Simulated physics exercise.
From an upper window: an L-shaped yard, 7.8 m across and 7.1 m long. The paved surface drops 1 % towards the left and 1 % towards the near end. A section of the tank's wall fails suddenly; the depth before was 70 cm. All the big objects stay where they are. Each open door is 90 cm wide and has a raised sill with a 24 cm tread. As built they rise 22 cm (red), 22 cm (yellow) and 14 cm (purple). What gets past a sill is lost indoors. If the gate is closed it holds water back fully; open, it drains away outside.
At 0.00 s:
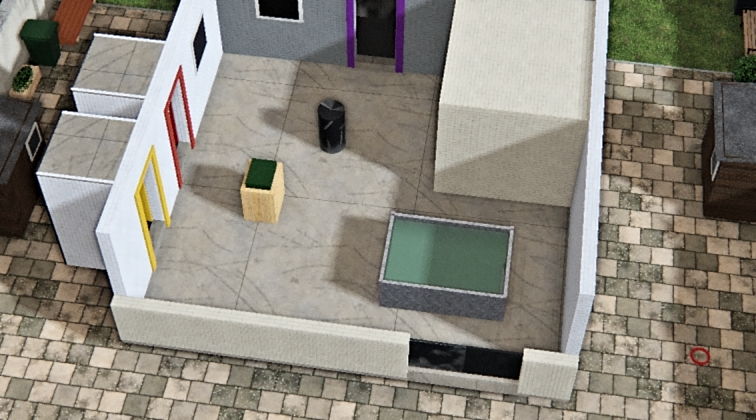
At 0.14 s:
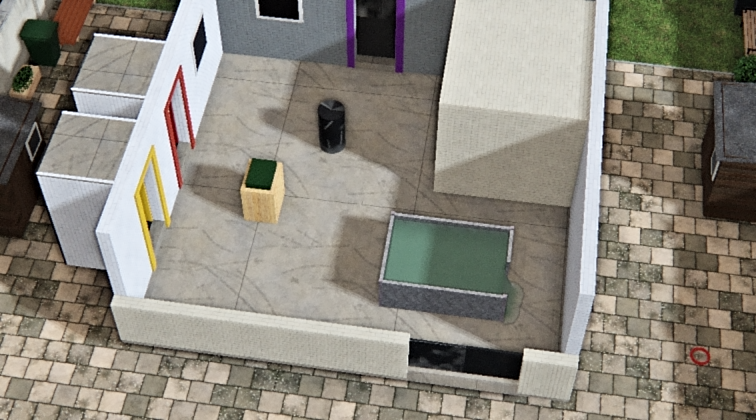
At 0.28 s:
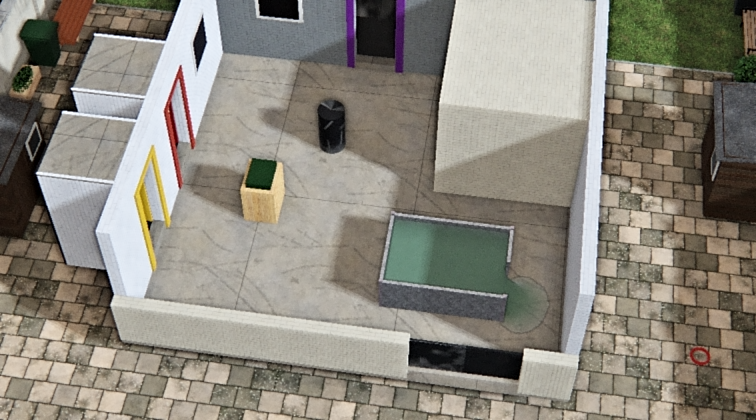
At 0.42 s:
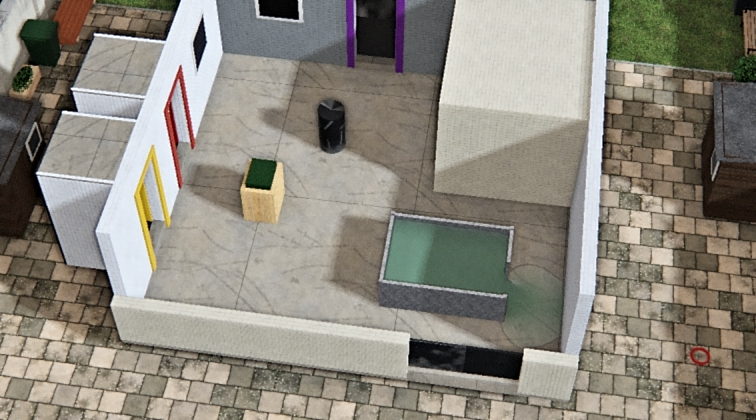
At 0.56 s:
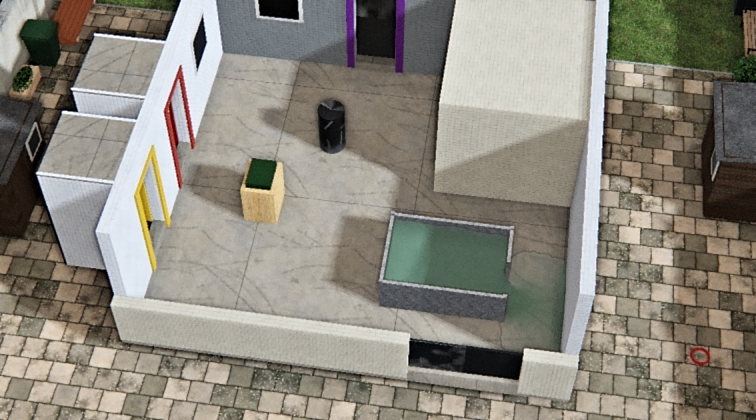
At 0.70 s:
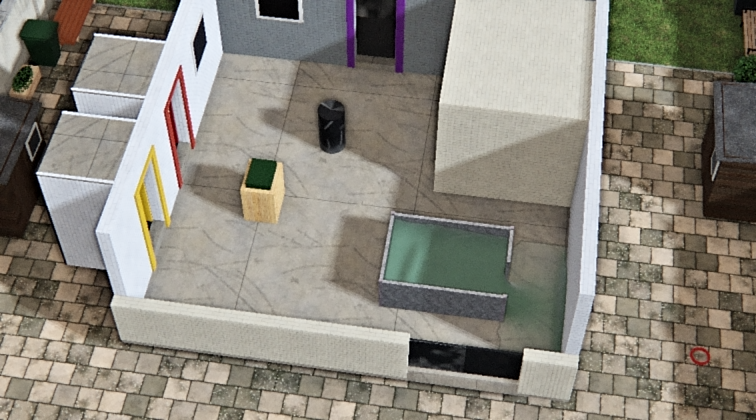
Green water pouring from a gap in the right side of a raised tank, spreading across the paving of a walled yard.
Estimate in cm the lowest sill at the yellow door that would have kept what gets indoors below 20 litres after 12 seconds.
At least 9 cm or so.
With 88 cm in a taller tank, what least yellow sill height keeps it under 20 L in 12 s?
About 12.0 cm.
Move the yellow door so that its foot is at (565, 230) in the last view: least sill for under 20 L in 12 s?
About 12.5 cm.
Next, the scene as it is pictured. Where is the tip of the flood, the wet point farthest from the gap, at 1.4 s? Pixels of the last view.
At about (568, 211).
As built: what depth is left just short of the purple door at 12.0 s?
Some 2.5 cm.
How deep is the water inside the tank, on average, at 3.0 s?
About 36 cm.
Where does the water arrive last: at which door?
The purple one.
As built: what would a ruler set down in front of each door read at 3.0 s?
In cm: Red 0, yellow 0, purple 0.
After 1.4 s water covers 10 % of the floor, deepest (55 cm) near (557, 369); it has not reached the yellow door.
After 3.0 s water covers 30 % of the floor, deepest (34 cm) near (556, 377); it has not reached the yellow door.
After 12.0 s water covers 85 % of the floor, deepest (12 cm) near (136, 323); 10 cm at the yellow door, 0 litres in over its 22 cm sill.
At the yellow door as built, the water arrived by 4.4 s and peaked near 13 cm at 6.4 s.
Run again over the same 12 s with other heights there, 41 litres in over 7.5 cm, 9 litres over 10 cm. The limit of 20 litres is kept from about 9 cm up.
